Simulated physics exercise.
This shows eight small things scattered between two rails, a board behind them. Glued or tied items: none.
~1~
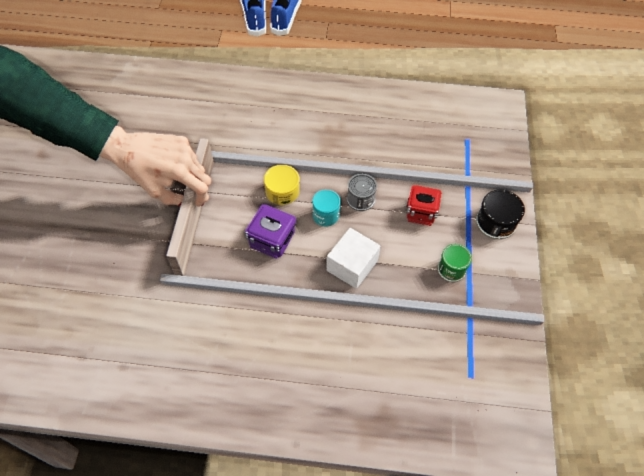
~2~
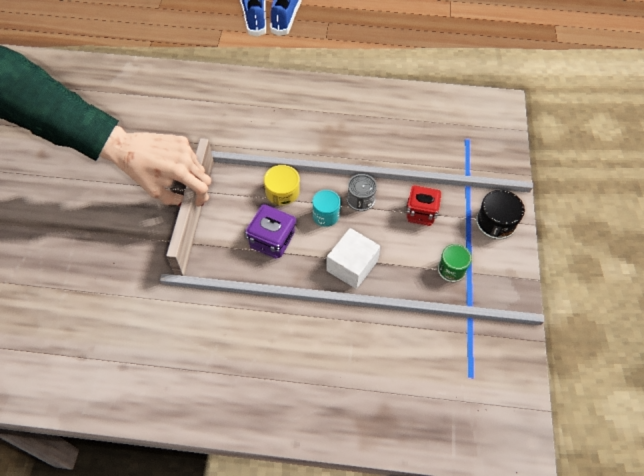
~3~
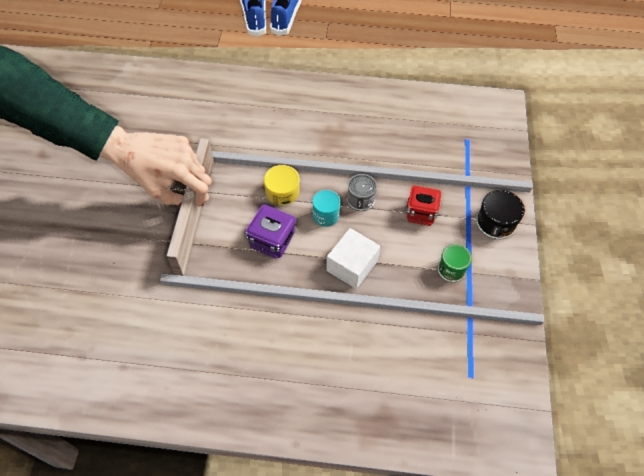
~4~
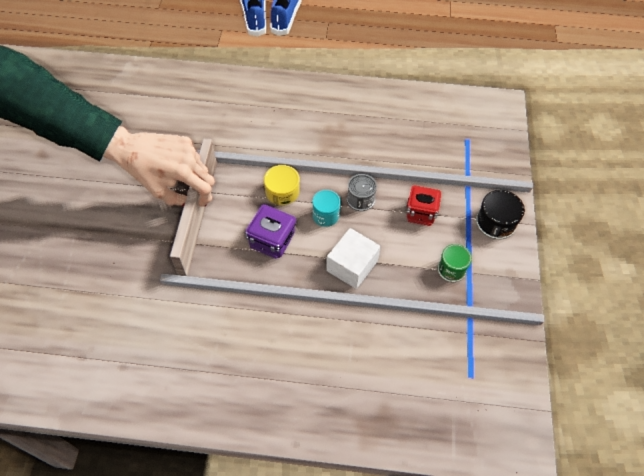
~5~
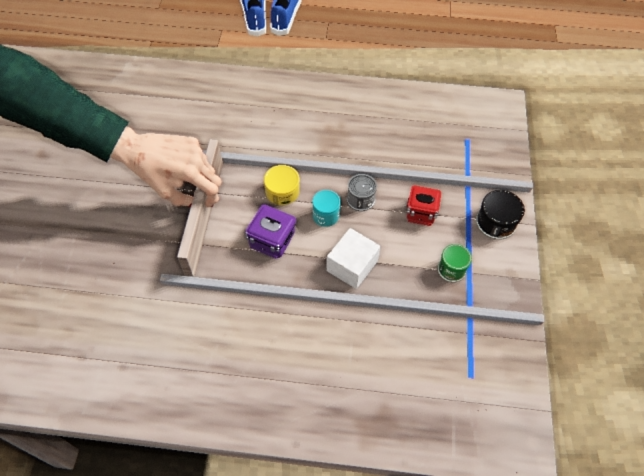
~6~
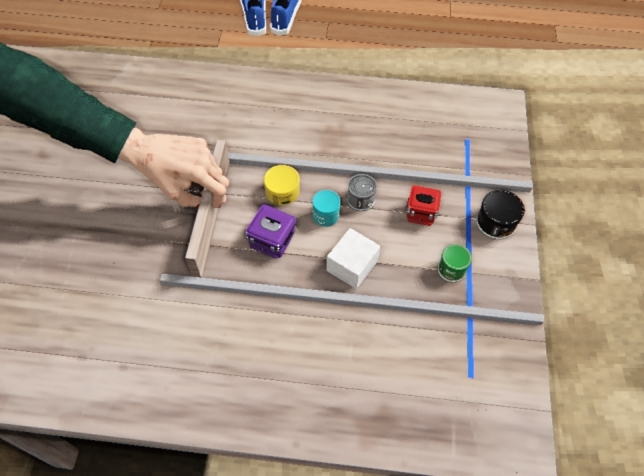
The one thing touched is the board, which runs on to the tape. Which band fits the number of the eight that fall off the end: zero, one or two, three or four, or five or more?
Well, a single one or a pair drops off the table this time.
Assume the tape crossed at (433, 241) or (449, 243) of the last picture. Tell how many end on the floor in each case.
You'd get 0 the first time and 0 the second.
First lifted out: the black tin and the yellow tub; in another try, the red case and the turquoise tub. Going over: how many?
Tally of falls: 0 for the first try, 0 for the second.
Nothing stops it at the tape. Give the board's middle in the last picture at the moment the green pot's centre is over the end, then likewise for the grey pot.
I reckon its middle sits around (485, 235) and then around (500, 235).
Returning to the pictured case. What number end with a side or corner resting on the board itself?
That would be 4 of them.
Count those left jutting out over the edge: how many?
The answer comes to 1.
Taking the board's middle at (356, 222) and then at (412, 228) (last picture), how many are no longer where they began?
Tally: First 6; then 7.
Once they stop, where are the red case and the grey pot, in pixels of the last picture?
Roughly (526, 240); the other one roughly (511, 217).
Early on, none off yet; black tin at rest near (500, 215); green pot at rest near (454, 264); red case at rest near (423, 206).
Finally, the number that fall off is one or two; lost, black tin.
